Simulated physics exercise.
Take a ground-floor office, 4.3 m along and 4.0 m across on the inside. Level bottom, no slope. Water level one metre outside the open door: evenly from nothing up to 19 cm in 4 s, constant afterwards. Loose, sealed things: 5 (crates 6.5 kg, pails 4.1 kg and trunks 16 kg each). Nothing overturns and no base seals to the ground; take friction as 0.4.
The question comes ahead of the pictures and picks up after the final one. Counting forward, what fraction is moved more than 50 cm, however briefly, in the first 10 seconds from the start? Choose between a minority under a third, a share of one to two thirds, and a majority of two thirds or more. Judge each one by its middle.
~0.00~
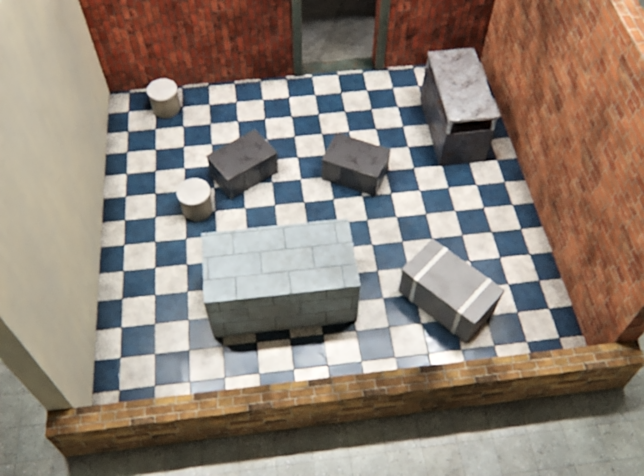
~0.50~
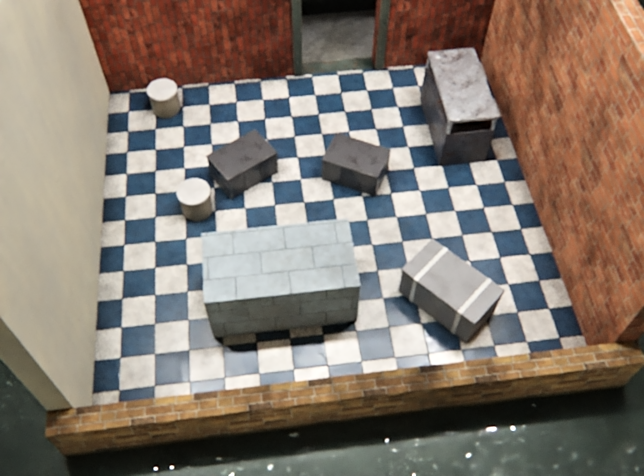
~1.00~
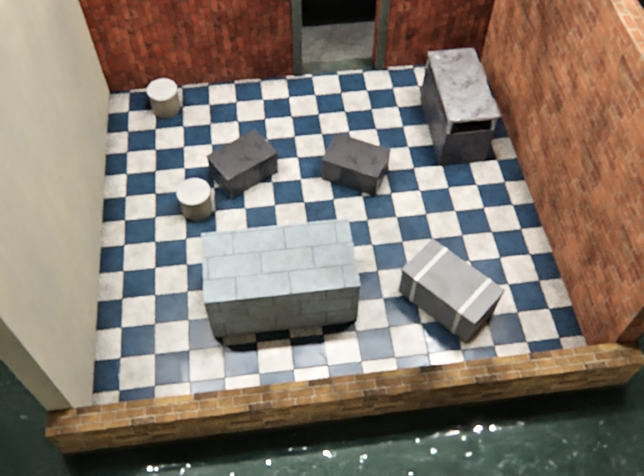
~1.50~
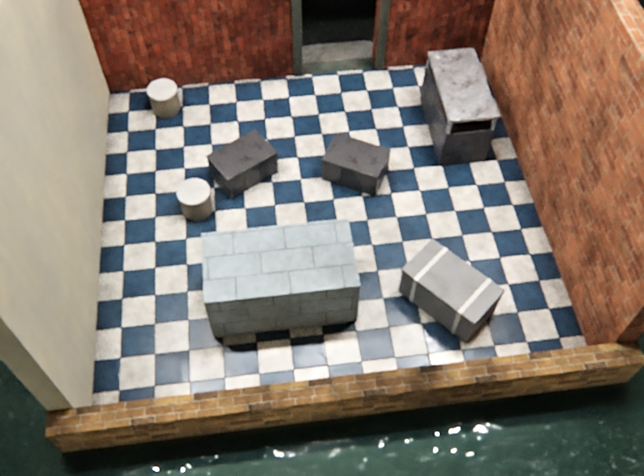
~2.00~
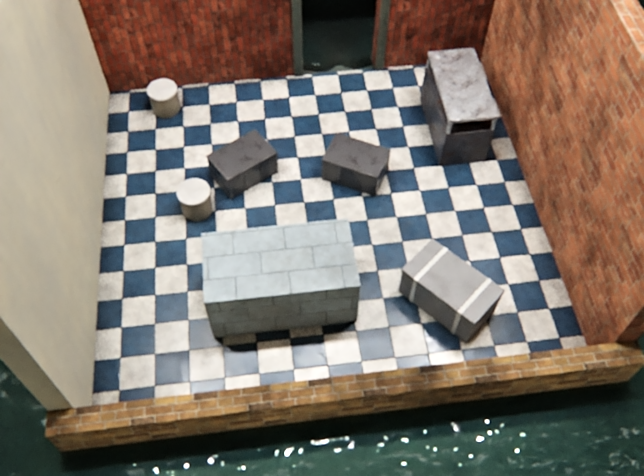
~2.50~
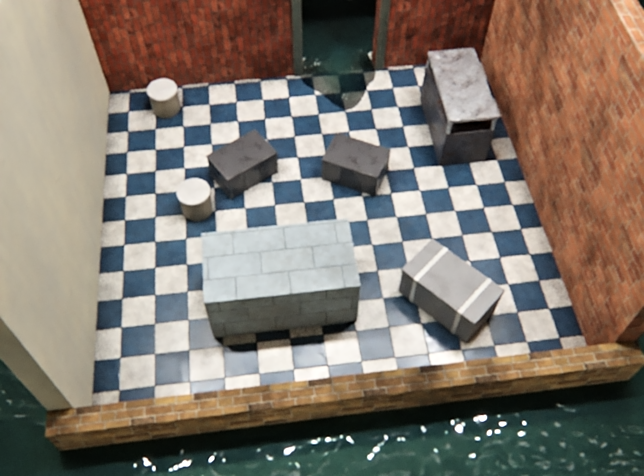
A share of one to two thirds.
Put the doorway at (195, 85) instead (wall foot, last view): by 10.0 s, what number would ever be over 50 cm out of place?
Then the count would be 4.
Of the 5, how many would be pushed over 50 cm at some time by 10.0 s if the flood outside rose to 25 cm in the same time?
So the tally would be 4.
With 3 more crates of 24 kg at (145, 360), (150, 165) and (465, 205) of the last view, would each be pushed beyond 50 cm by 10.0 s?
In the same order as the question: Not as far, not as far, not as far.
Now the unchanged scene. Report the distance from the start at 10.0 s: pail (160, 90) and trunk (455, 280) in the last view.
0 cm, 120 cm.
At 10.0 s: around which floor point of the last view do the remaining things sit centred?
Near (257, 229).
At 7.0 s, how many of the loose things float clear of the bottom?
At that instant the tally stands at 1.
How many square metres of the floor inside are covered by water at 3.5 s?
I'd put it close to 2.0 m2.
After 3.5 s 0 of 5 are over 50 cm from their spots; 0 afloat.
After 4.5 s 0 of 5 are over 50 cm from their spots; 0 afloat.
After 7.0 s 1 of 5 are over 50 cm from their spots; 1 afloat.
After 10.0 s 2 of 5 are over 50 cm from their spots, and 2 have been at some point; 2 afloat.
